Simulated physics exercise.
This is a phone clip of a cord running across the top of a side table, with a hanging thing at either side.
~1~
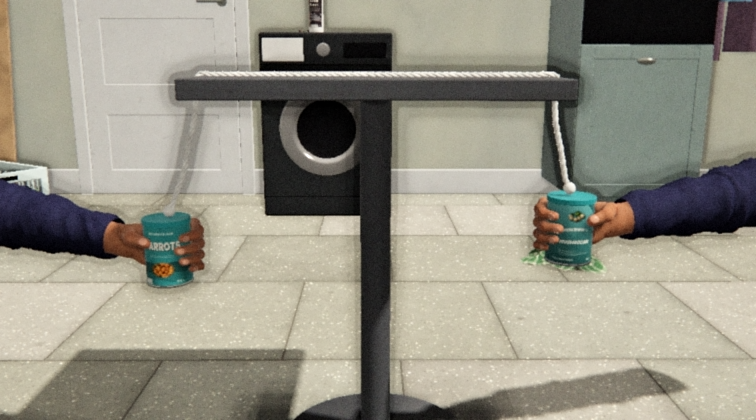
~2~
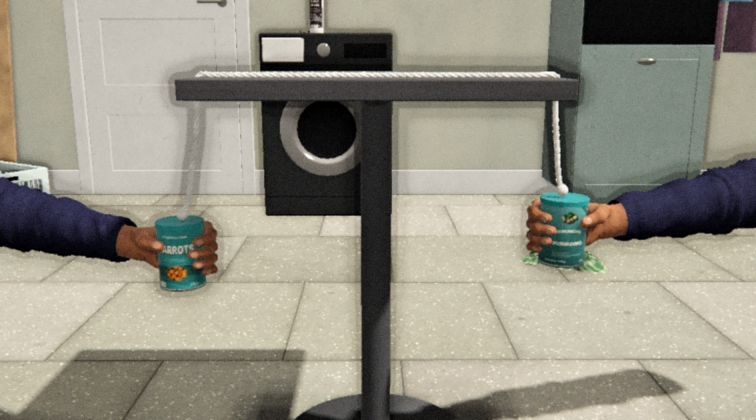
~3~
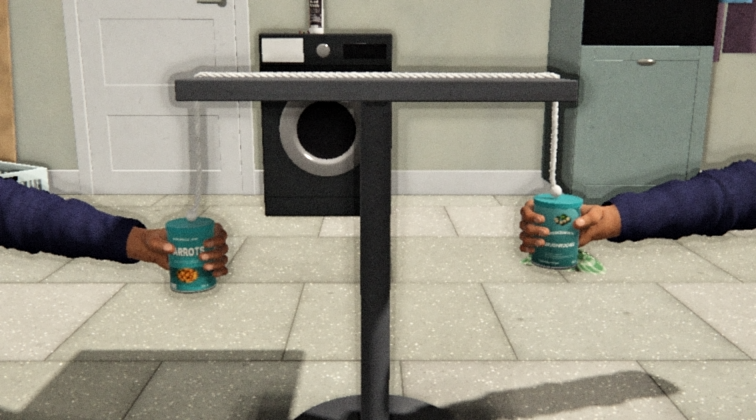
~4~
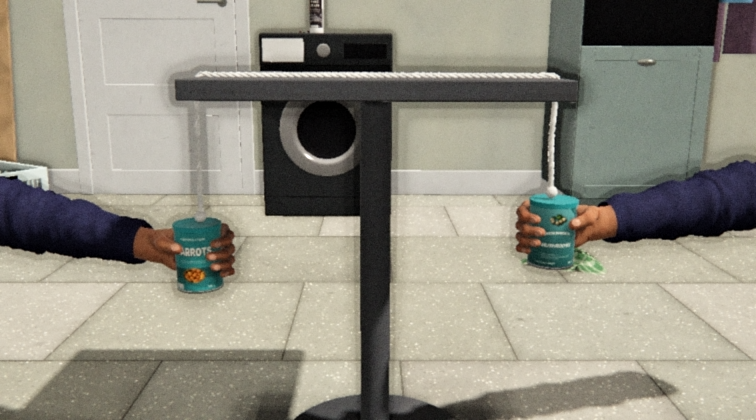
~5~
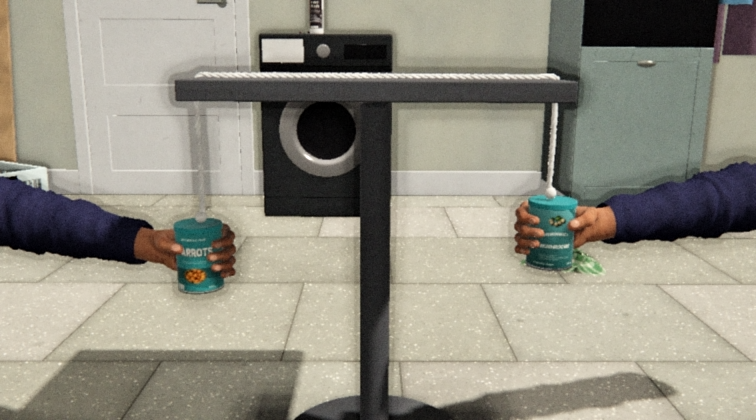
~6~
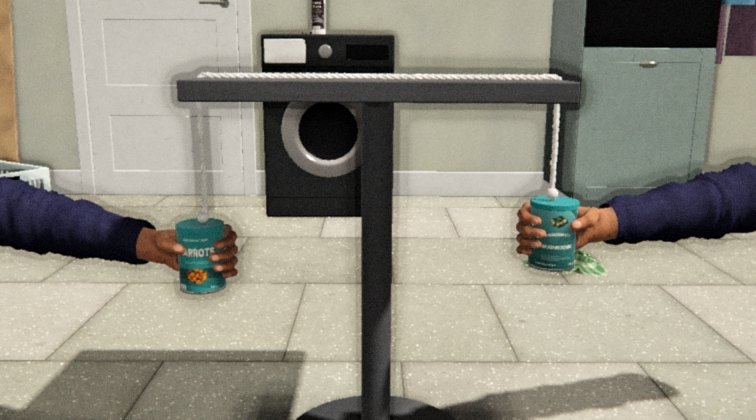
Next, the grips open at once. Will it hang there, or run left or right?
Motionless.
Then, 0.36 s later than the last view, left tin where it was near (208, 257); right tin where it was near (547, 235).
Then, 1.20 s later than the last view, left tin where it was near (203, 257); right tin where it was near (550, 235).
Finally, left tin where it was near (207, 257); right tin where it was near (551, 235). The cord stays as it is.
